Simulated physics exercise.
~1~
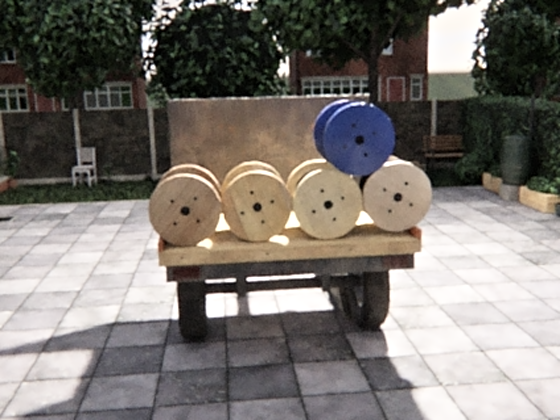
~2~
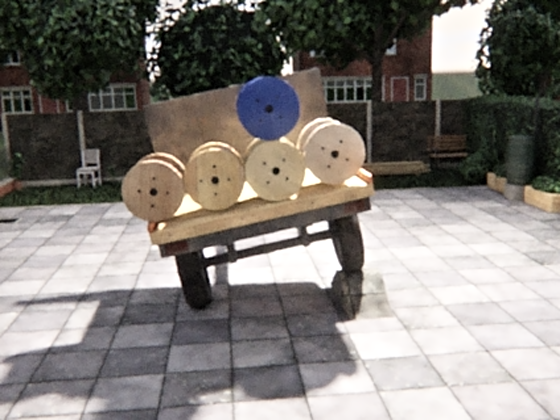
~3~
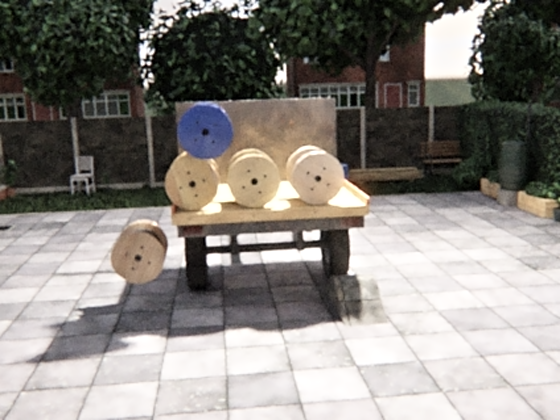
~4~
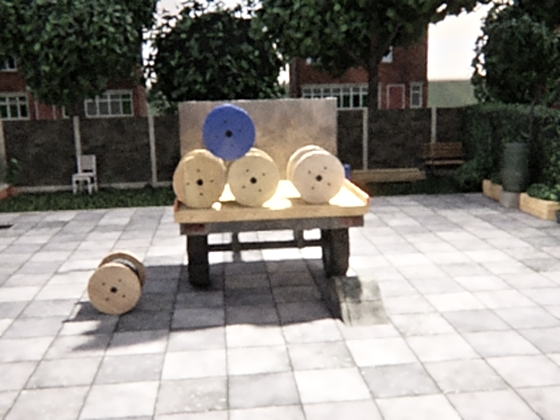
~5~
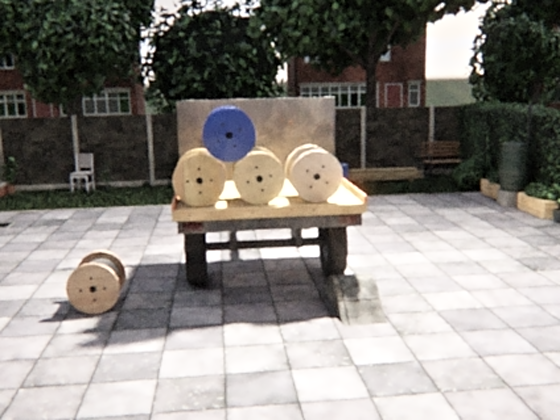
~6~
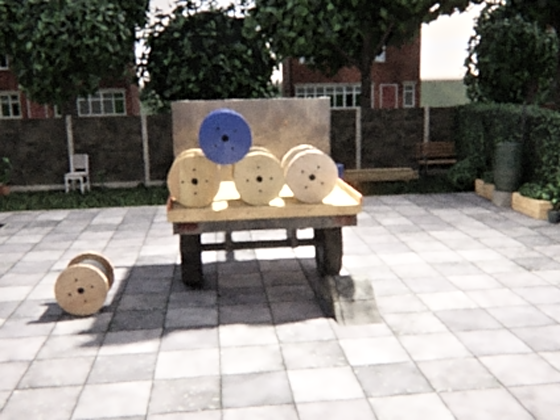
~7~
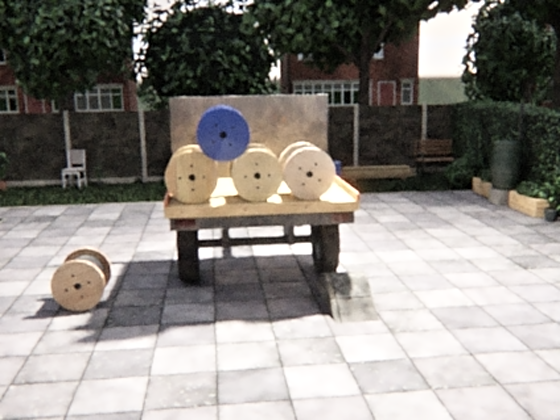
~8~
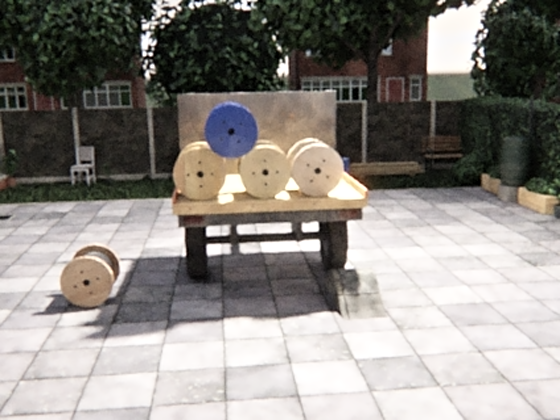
A blue cable reel sits on top of a row of four pale wooden reels on a flat trailer, seen end-on across a sunlit paved yard with trees, a fence and brick houses behind. The trailer tilts down to the left as its right wheel rides over a low grey hump, and the blue reel shifts left along the row. The trailer comes level and the leftmost pale reel drops off the left side. It lands on the paving and rolls slightly left before resting. The blue reel edges back right and stays up on the remaining three.
